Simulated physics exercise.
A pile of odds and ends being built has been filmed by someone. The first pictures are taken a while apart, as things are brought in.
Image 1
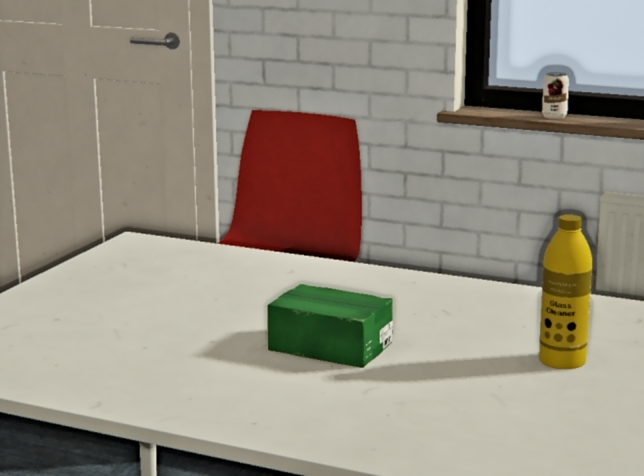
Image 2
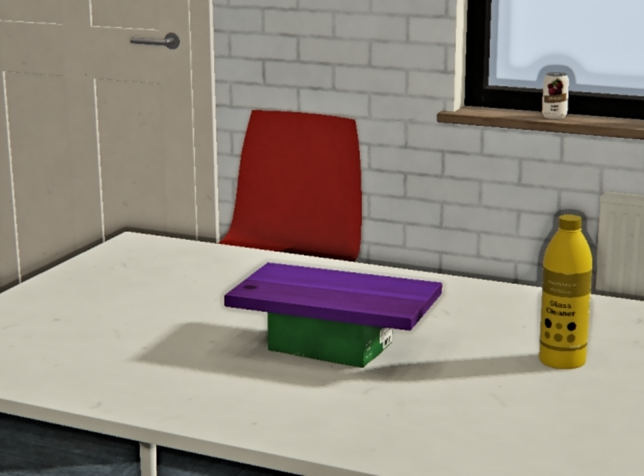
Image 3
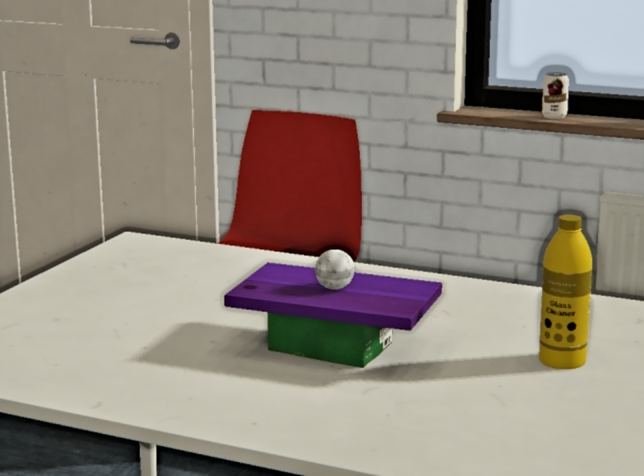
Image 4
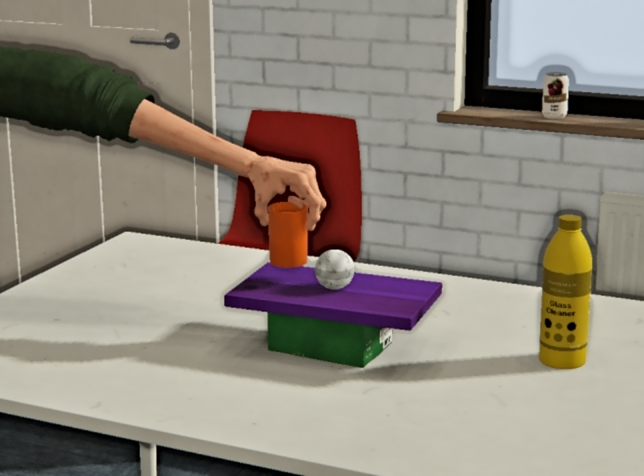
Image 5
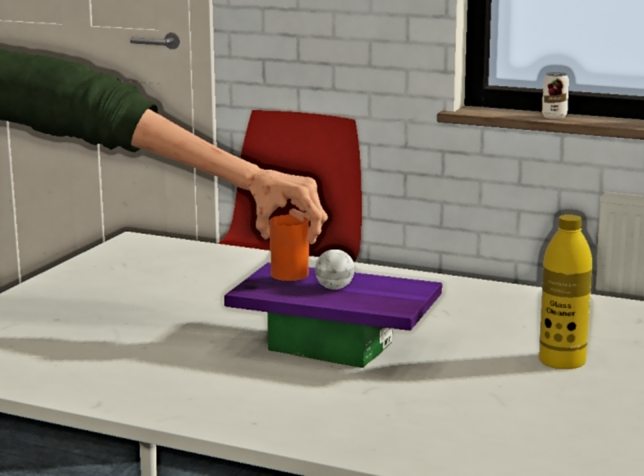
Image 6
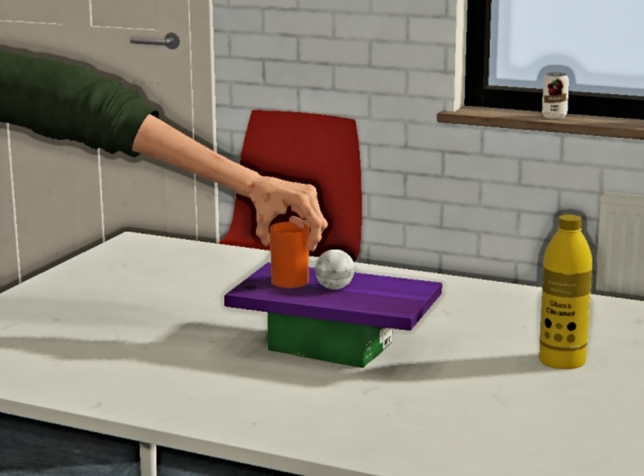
On a white table near a red chair, a green box was topped with a purple board and then a pale ball, before a hand lowered an orange cup onto the board beside the ball.
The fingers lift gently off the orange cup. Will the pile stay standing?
Yes.
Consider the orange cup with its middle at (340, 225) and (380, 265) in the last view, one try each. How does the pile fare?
The first try leaves the pile knocked down, the second leaves it standing.
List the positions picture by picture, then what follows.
In the first picture, the last thing is not in view yet; yellow bottle (566, 291).
In the second picture, the last thing is not in view yet; green box (331, 324).
In the third picture, the last thing is not in view yet; yellow bottle (566, 291).
The fourth picture shows still above its spot; orange cup (288, 234); green box (331, 324).
The fifth picture shows still above its spot; orange cup (290, 247); yellow bottle (566, 291).
The sixth picture shows set down, still held; orange cup (290, 255); green box (331, 324).
Then, 0.30 s past the last view, nothing moves.
Then, 0.80 s past the last view, orange cup resting near (290, 255).
Finally, all 5 still in place. Final places as the last picture's camera would see them, orange cup near (290, 255). The pile keeps its balance.
